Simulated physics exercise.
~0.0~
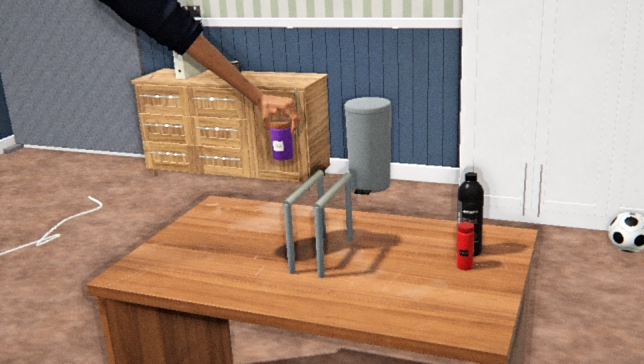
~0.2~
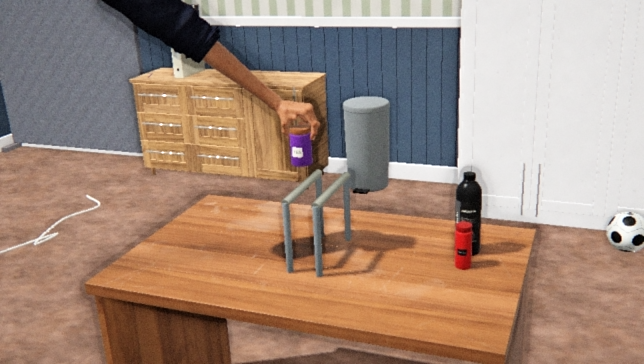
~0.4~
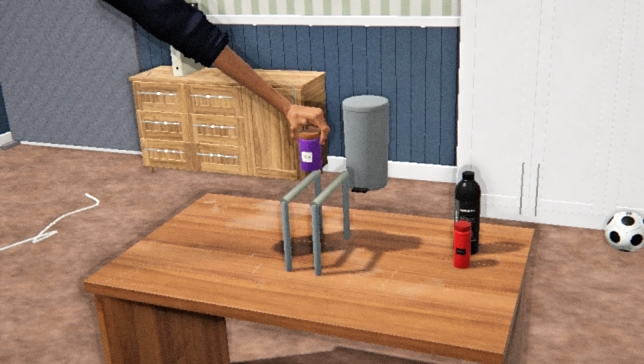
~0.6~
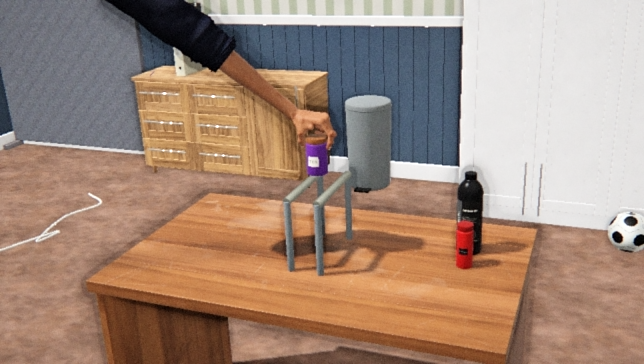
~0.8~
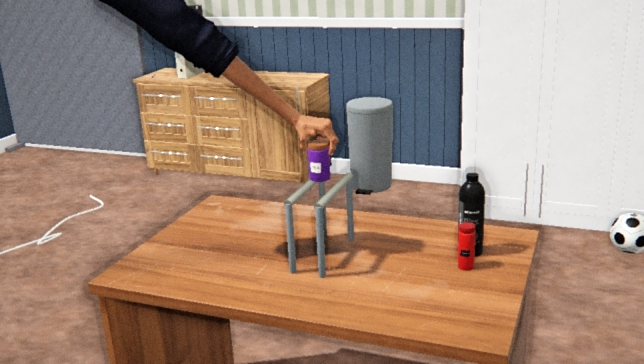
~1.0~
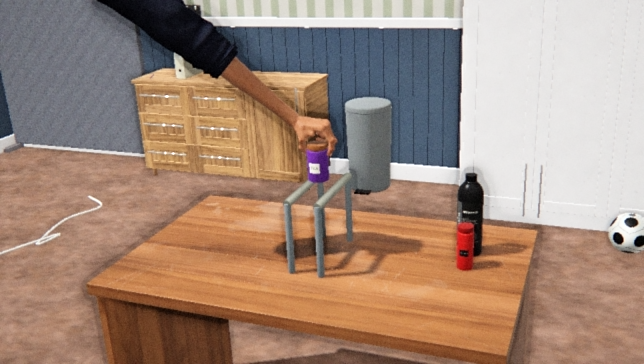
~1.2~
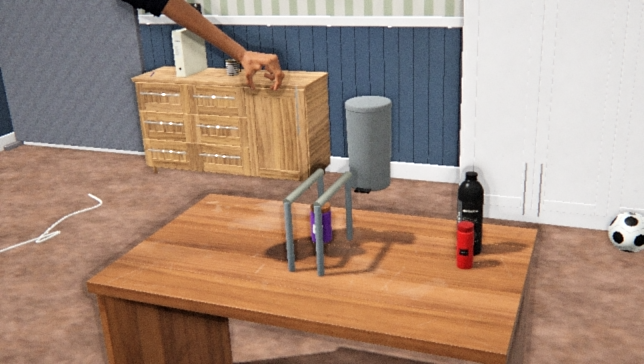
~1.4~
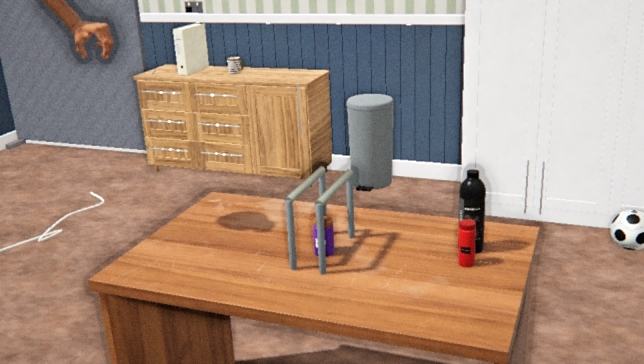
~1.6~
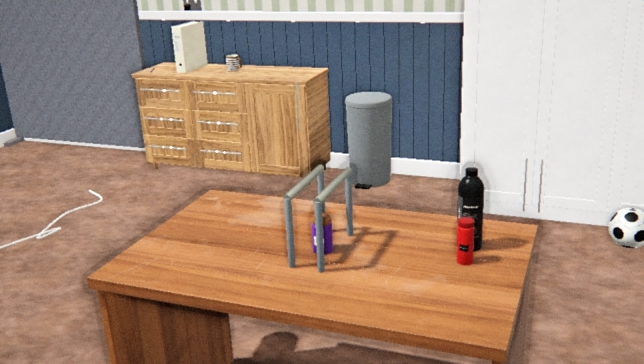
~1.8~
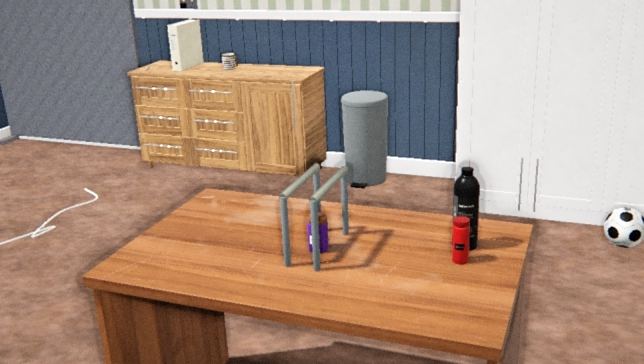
In this clip, a hand carries a purple jar rightward over two gray supports standing on a wooden table, lowers it and lets go. The jar drops through the gap and ends upright between the supports as the hand withdraws, while a black bottle and red shaker stay put.
